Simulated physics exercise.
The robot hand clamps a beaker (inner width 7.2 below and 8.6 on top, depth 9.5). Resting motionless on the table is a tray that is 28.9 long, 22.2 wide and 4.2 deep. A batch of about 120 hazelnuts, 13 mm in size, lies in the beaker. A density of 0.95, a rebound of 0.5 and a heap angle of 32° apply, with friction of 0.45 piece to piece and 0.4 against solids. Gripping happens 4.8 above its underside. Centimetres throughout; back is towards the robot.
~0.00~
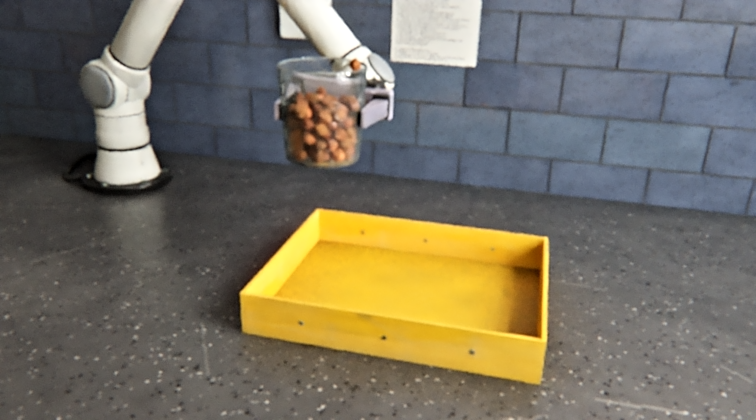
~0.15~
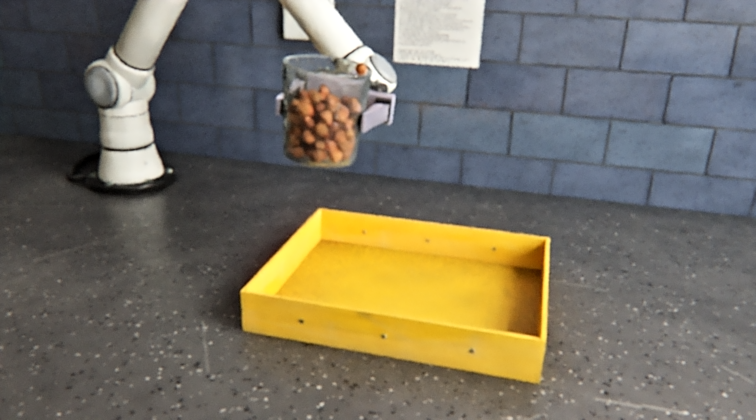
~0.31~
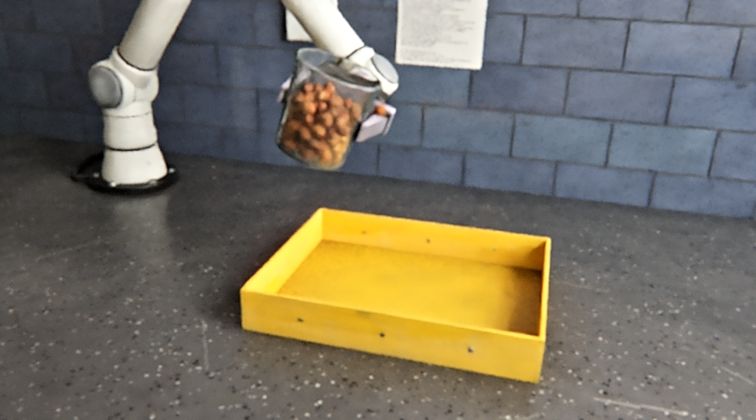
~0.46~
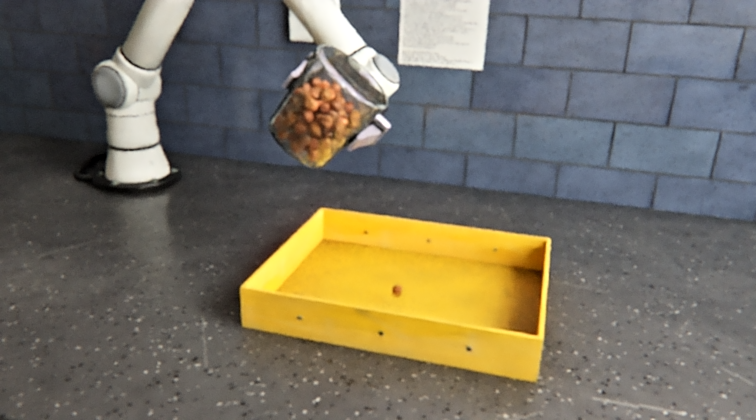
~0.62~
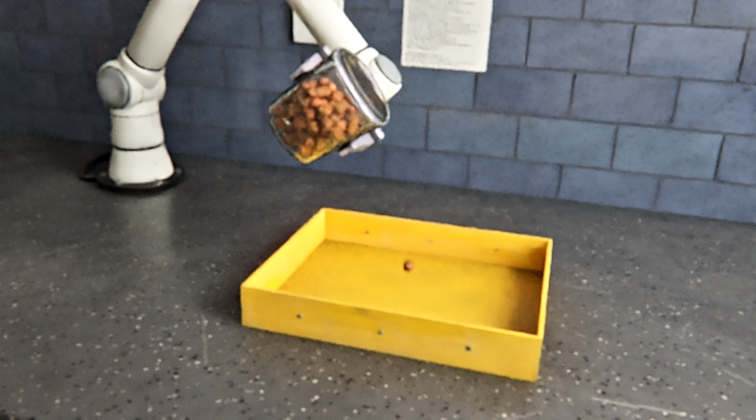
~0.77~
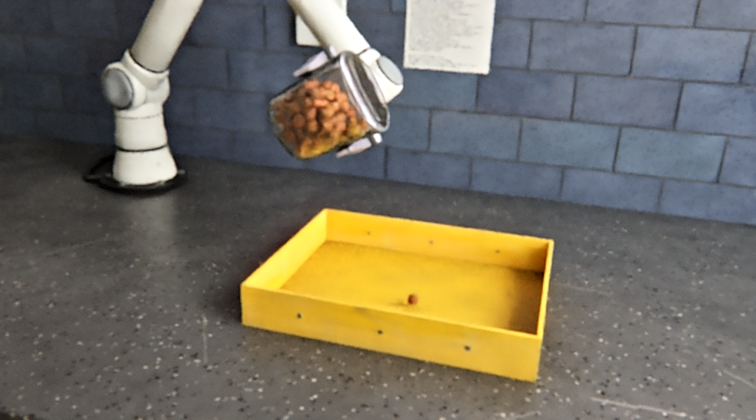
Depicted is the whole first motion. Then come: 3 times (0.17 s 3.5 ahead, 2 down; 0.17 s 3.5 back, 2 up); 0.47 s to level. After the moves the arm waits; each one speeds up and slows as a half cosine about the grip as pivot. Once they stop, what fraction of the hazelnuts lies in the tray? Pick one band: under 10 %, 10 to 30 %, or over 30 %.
Under 10 %.
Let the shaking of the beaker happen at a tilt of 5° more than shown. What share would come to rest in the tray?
I'd put it close to 5 per cent.
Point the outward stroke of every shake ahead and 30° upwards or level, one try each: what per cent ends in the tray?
Result: Approx. 5 % and 0 %, one try each.
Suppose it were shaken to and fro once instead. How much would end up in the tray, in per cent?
Expected share: About 0 %.
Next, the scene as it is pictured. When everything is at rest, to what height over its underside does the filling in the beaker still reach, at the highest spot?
I'd put it at close to 8.5 centimetres.
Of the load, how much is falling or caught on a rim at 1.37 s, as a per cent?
I'd reckon close to 0 per cent.
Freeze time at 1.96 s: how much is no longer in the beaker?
About 0 per cent by then.
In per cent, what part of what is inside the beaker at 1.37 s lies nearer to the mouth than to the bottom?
30 %.
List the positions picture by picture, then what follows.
In the first picture, beaker middle at (323, 114), level; upper third of the load around (323, 112), from x 290 to 355, top at y 65; 117 in the beaker.
In the second picture, beaker middle at (324, 113), tilted 6° forward; upper third of the load around (321, 110), from x 290 to 360, top at y 70.
In the third picture, beaker middle at (324, 112), tilted 21° forward; upper third of the load around (319, 109), from x 285 to 380, top at y 90; 116 in the beaker, 1 in flight or on a rim.
In the fourth picture, beaker middle at (324, 111), tilted 39° forward; upper third of the load around (311, 106), from x 280 to 395, top at y 85; 116 in the beaker, 1 in the tray.
In the fifth picture, beaker middle at (326, 110), tilted 54° forward; upper third of the load around (310, 101), from x 280 to 410, top at y 80; 116 in the beaker, 1 in the tray.
In the sixth picture, beaker middle at (326, 111), tilted 60° forward; upper third of the load around (310, 101), from x 280 to 415, top at y 85; 116 in the beaker, 1 in the tray.
By 1.37 s, tilted 60° forward, highest piece 21 above the table; 116 in the beaker, 1 in the tray.
By 1.96 s, tilted 42° forward, highest piece 21 above the table; 116 in the beaker, 1 in the tray.
By 2.46 s, level, highest piece 24 above the table; 116 in the beaker, 1 in the tray.
By 3.51 s, level, highest piece 24 above the table; 116 in the beaker, 1 in the tray.
Final count, 116 in the beaker, 1 in the tray. That is 1 % in the tray.
